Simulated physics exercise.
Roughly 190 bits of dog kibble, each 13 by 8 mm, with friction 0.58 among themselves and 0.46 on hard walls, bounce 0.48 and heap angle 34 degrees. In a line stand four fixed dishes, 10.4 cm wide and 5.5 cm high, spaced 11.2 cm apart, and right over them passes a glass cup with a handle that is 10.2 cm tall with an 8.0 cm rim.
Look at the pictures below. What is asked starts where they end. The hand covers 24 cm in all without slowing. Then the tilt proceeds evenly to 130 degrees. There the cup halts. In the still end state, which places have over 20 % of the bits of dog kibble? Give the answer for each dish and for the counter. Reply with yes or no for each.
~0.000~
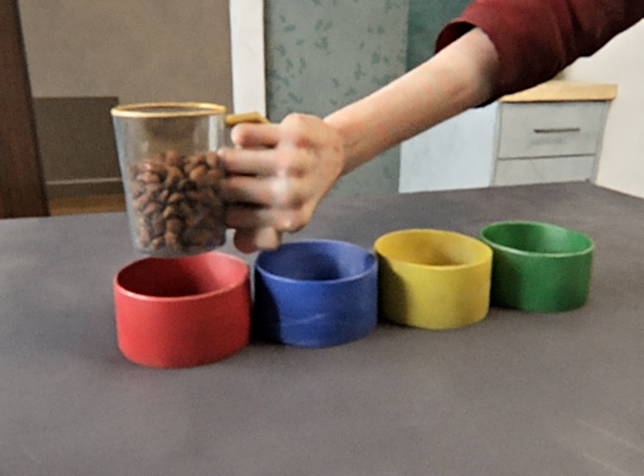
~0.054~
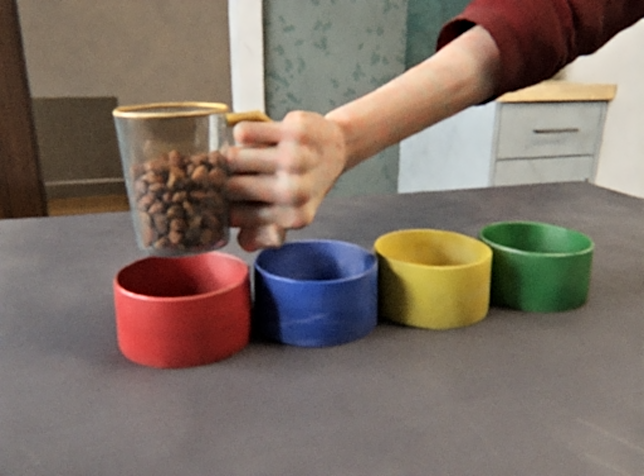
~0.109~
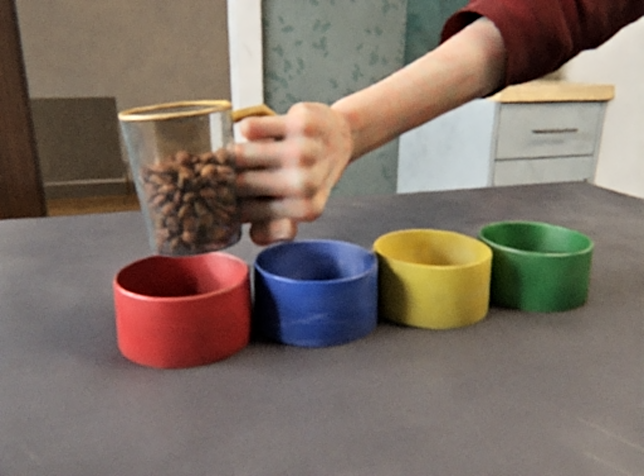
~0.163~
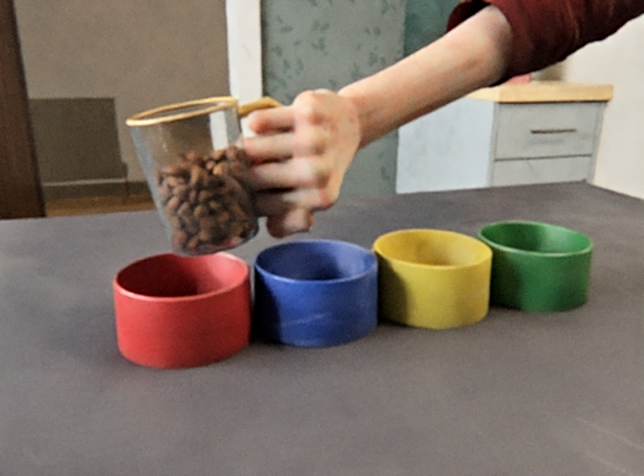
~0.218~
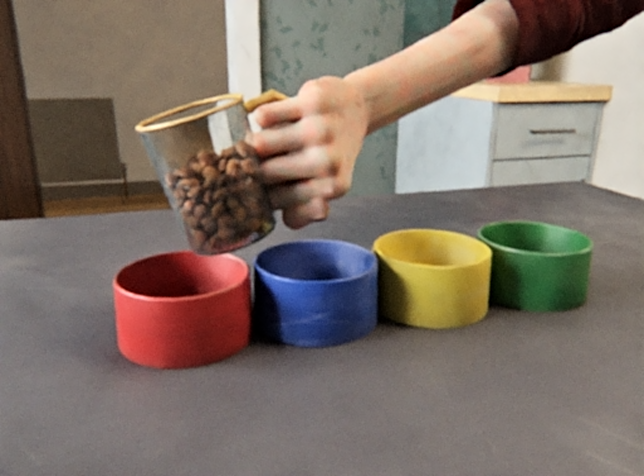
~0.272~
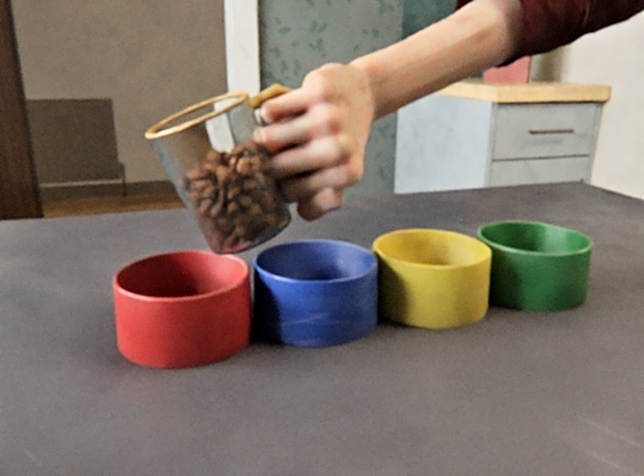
Red: No, blue: No, green: No, yellow: Yes, counter: No.
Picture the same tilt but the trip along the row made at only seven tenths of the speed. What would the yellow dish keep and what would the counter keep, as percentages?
Yellow: 0; counter: 0.
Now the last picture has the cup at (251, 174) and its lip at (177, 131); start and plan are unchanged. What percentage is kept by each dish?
Dish by dish: Red 0 per cent, blue 0 per cent, green 0 per cent, yellow 90 per cent.
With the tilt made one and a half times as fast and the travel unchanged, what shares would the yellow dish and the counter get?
It would be yellow 0 and counter 0.
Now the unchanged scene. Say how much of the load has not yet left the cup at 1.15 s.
It works out to about 95 per cent of the load.
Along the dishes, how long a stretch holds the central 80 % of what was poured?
That stretch comes to around 11 cm.
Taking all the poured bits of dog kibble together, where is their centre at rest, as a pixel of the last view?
(412, 288).
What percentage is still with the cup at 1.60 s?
Roughly 5 in a hundred.
After 0.80 s, tilt 75 degrees; cup holds 100 %.
After 1.15 s, tilt 110 degrees; cup holds 95 %, blue 5 %.
After 1.60 s, tilt 130 degrees; cup holds 5 %, blue 15 %, yellow 80 %.
At rest (2.3 s), red 0 %, blue 15 %, green 0 %, yellow 80 %, counter 5 %.
